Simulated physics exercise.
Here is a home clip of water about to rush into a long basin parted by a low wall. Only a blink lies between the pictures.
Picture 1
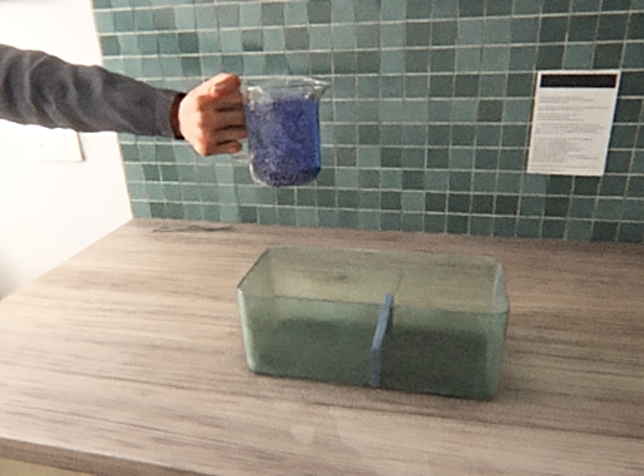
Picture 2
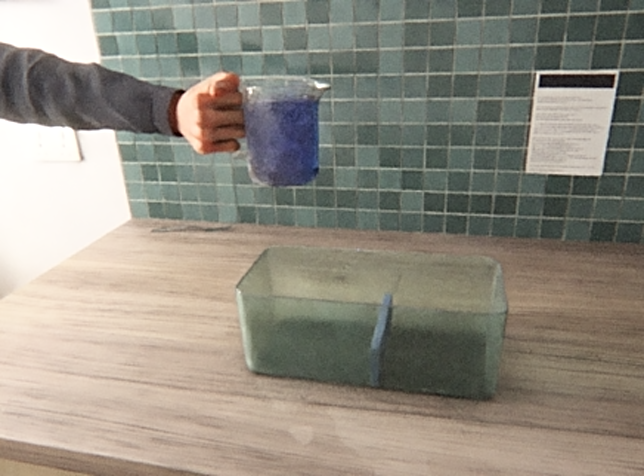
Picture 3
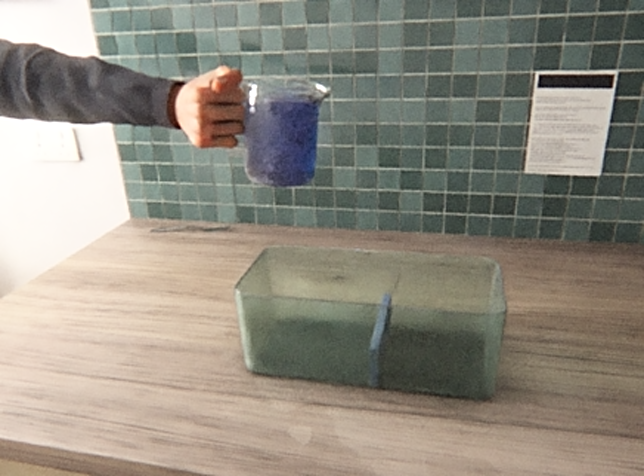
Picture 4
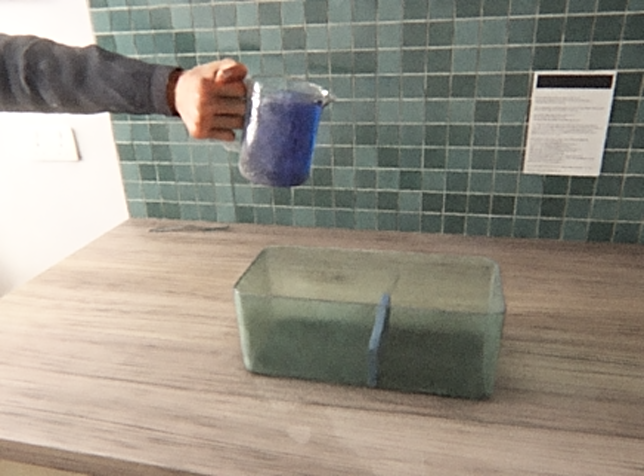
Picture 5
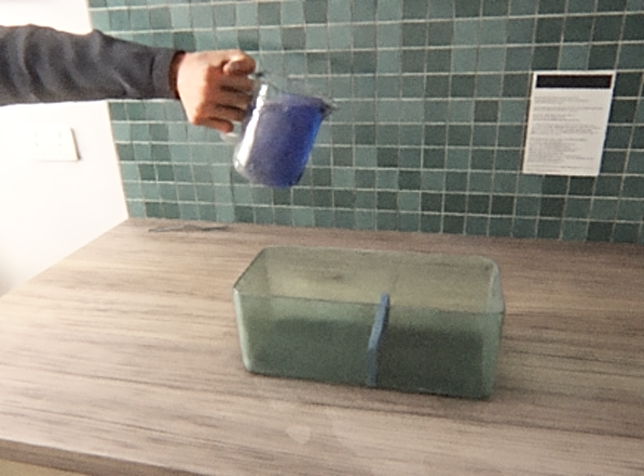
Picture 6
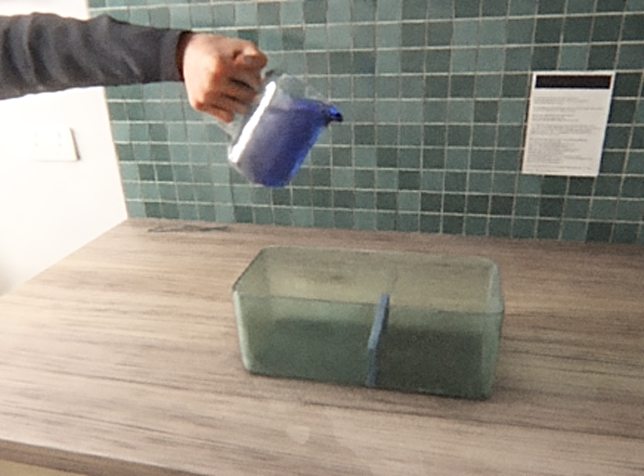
On a wooden counter, a hand tilts a jug of blue liquid rightward above a divided basin.
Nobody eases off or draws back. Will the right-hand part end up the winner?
Yes.
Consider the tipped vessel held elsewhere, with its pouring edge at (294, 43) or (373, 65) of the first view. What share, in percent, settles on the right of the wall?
First about 10, then 85 per cent.
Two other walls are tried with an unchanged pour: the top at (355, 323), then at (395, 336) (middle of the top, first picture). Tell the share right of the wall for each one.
I'd expect near 90 percent the first time and near 55 percent the next.
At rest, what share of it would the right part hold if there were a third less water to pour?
My estimate is about 50 percent.
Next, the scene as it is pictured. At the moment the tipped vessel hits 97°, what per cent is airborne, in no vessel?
Near 30 parts in a hundred.
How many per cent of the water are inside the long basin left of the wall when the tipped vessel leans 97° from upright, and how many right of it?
Roughly 0 per cent on the left, roughly 10 per cent on the right.
A moment on, the tilt is 97° and 59 per cent is still to pour, 0 is left of the wall and 11 right of it.
Next, the tilt is 113° and 12 per cent is still to pour, 11 is left of the wall and 54 right of it.
Then the tilt is 113° and 1 per cent is still to pour, 24 is left of the wall and 71 right of it.
Later the tilt is 113° and 0 per cent is still to pour, 27 is left of the wall and 71 right of it.
In the end 27 per cent lies left of the wall, 71 right of it and 2 outside.
